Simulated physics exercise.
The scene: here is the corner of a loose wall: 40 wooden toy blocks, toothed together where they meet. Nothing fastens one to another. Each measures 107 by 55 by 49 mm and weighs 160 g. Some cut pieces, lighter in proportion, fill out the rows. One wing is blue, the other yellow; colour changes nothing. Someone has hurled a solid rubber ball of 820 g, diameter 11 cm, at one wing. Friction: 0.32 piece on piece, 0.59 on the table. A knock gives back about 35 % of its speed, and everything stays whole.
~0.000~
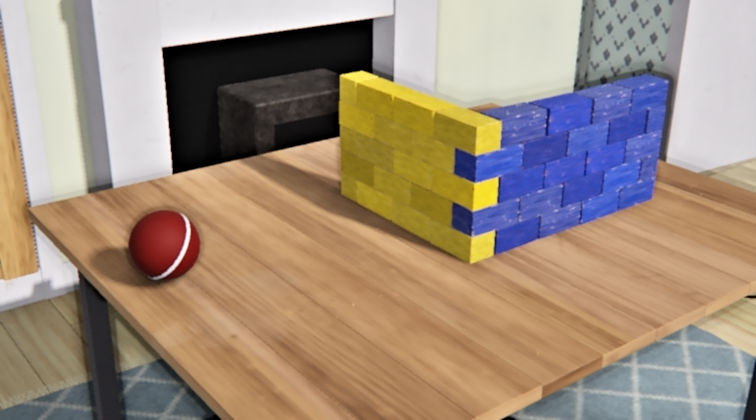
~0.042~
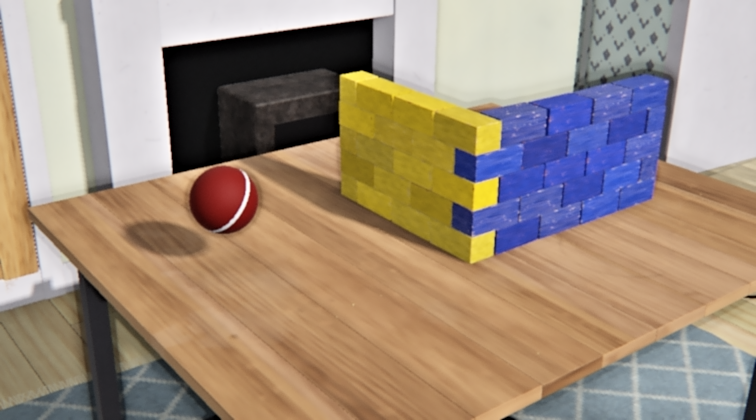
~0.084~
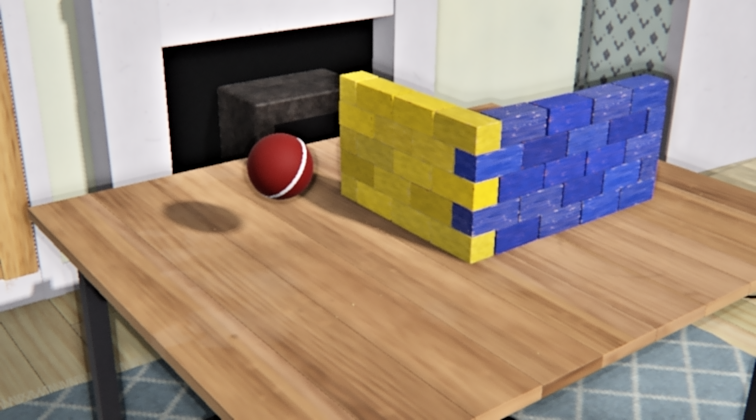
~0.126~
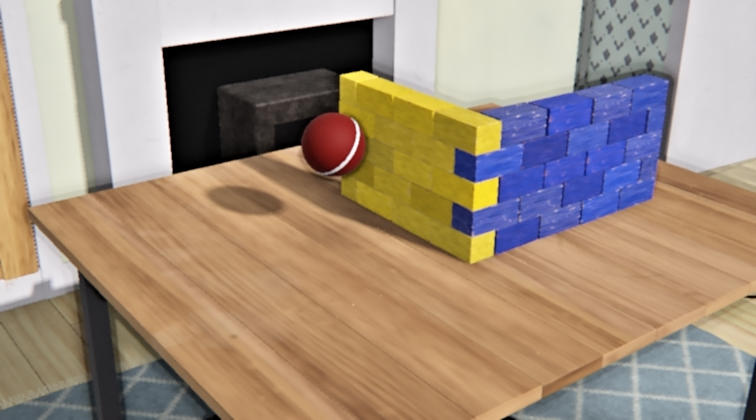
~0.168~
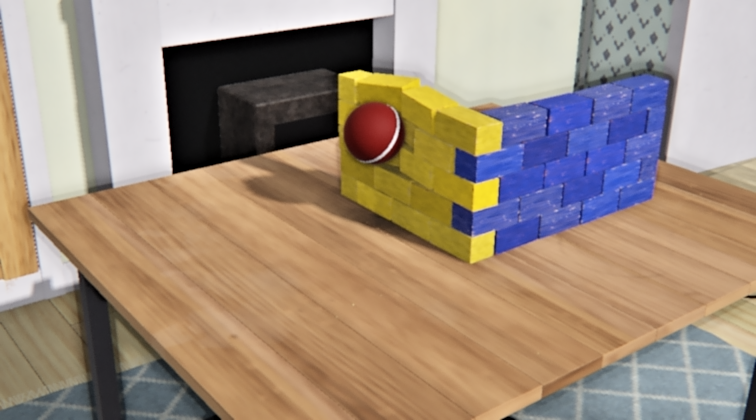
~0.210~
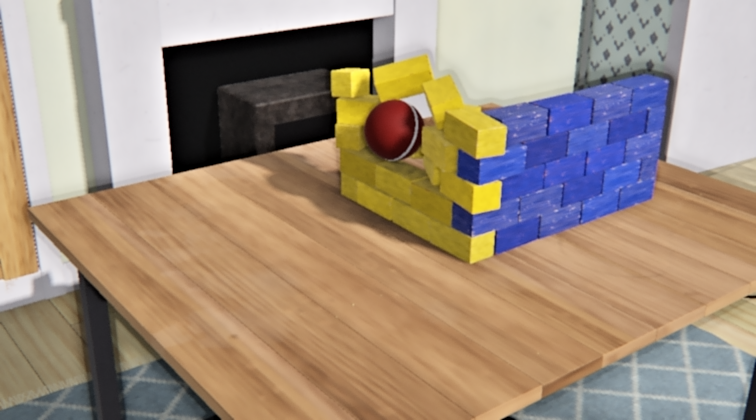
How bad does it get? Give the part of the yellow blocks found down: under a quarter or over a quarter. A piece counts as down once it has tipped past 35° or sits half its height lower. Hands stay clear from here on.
Upwards of a quarter of them.
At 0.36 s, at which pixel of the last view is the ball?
Around (460, 148).
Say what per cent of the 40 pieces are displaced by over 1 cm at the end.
It is 35 per cent.
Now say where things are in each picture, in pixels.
In the first picture (each place is the centre of the face we see best), ball (165, 245) 39 cm from contact, 3.0 m/s; top yellow block (454, 133); top blue block (524, 128); all as stacked.
In the second picture, ball (224, 200) 28 cm from contact, 2.8 m/s; top yellow block (454, 133).
In the third picture, ball (280, 167) 17 cm from contact, 2.7 m/s; top yellow block (454, 133).
In the fourth picture, ball (333, 145) 6 cm from contact, 2.6 m/s; top yellow block (454, 133).
In the fifth picture, ball (374, 133) after contact, 1.2 m/s; top yellow block (455, 133); steepest lean 8°, the block at (388, 80); 7 have shifted.
In the sixth picture, ball (394, 130) after contact, 1.1 m/s; top yellow block (460, 134) moved 19 mm; top blue block (525, 128); steepest lean 25°, the block at (401, 69); 13 have shifted.
By 0.36 s, ball still moving; 9 of the 18 yellow blocks down (9 of 40 in all colours); top yellow block moved 36 mm.
By 0.70 s, ball still moving; 10 of the 18 yellow blocks down (10 of 40 in all colours); top yellow block moved 36 mm; top blue block moved 4 mm.
When it is over (1.5 s), ball rolling away; 10 of the 18 yellow blocks down (10 of 40 in all colours); top yellow block moved 36 mm; top blue block moved 4 mm. That is 56 per cent. In pixels of the last frame, middles, top yellow block near (478, 137), top blue block near (515, 124).
